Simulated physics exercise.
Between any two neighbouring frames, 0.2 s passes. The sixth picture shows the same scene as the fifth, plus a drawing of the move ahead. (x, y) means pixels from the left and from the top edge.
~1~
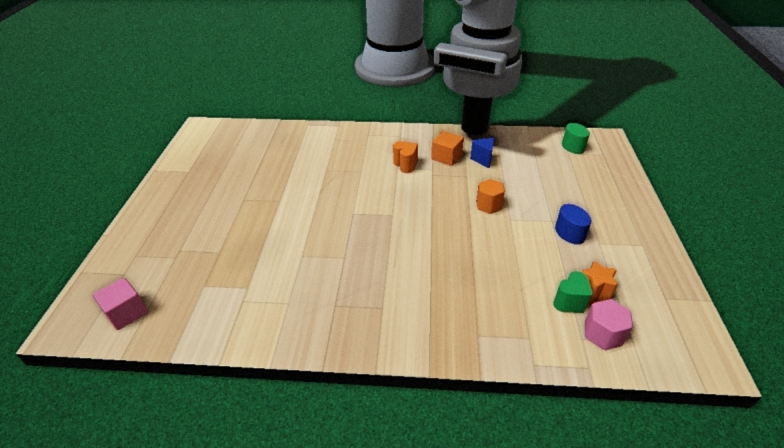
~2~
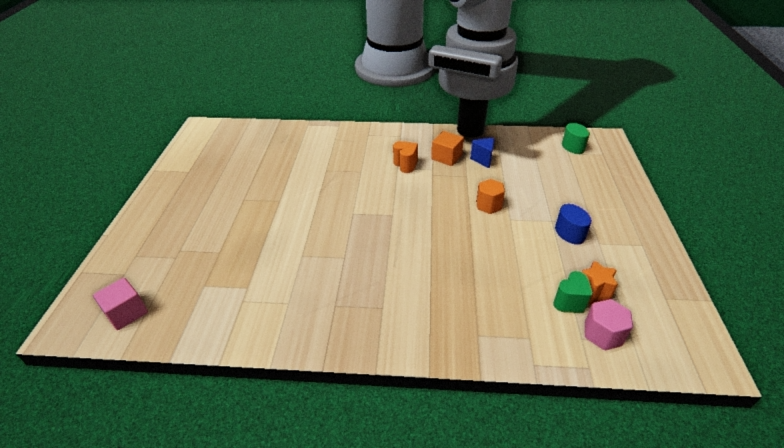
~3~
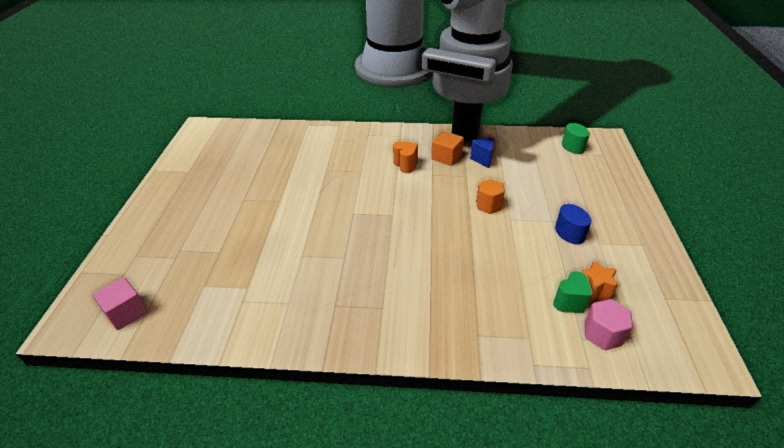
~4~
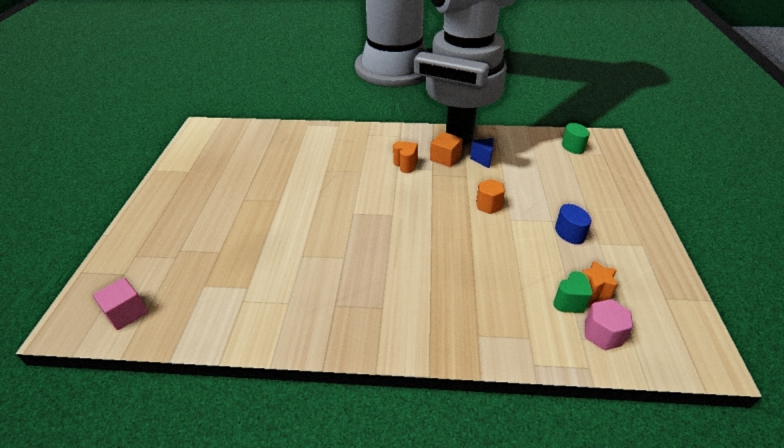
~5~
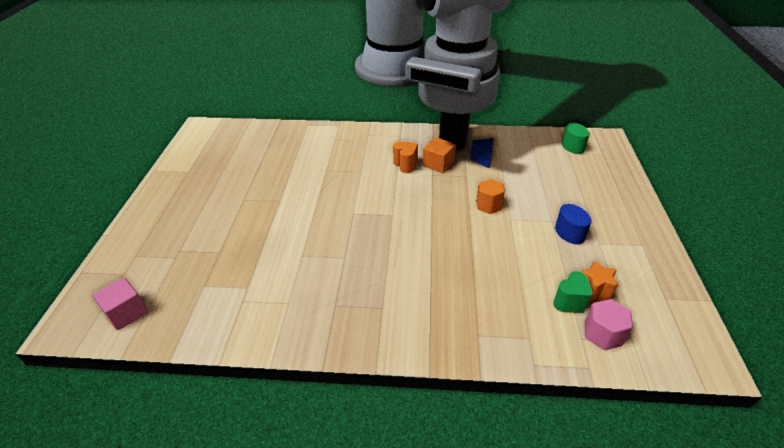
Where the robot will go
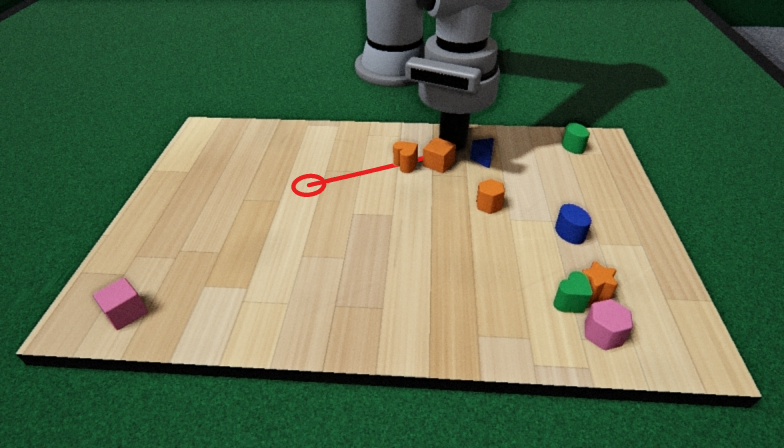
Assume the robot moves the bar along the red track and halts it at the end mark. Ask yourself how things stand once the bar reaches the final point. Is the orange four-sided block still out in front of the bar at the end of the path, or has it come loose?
Once the path is finished, the orange four-sided block lies beside or behind the bar.
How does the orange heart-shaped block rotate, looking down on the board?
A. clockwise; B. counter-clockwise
Answer: B.
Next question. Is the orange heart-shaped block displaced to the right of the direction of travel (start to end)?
I believe not.
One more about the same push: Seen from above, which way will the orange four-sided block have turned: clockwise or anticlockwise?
The block turns counter-clockwise.
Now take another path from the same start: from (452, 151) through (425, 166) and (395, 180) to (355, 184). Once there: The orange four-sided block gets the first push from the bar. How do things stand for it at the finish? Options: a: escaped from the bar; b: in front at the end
My answer is option a.
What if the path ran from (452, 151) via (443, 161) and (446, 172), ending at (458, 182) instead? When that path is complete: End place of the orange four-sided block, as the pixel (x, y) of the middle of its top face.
The middle of its top is at (424, 162).
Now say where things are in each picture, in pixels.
In the first picture, lower end of the bar (475, 128), tops of blocks, orange heart-shaped block (406, 147), orange four-sided block (448, 139), blue triangle (486, 143).
In the second picture, bar (471, 130), blocks as before.
In the third picture, bar (465, 134), blocks as before.
In the fourth picture, bar (459, 138), orange four-sided block (447, 140).
In the fifth picture, bar (453, 143), orange heart-shaped block (406, 147), orange four-sided block (440, 145), blue triangle (486, 143).
The drawn path runs in a line from (452, 151) to (309, 185).
What follows on the original path. One third of the way, bar (406, 154); orange heart-shaped block (383, 154), turned 15° anticlockwise; orange four-sided block (424, 158), turned 50° anticlockwise.
Two thirds of the way, bar (359, 165); orange heart-shaped block (353, 171), turned 100° anticlockwise; orange four-sided block (424, 158), turned 50° anticlockwise.
At the end, bar (308, 177); orange heart-shaped block (350, 174), turned 120° anticlockwise; orange four-sided block (424, 158), turned 50° anticlockwise; blue triangle not moved.
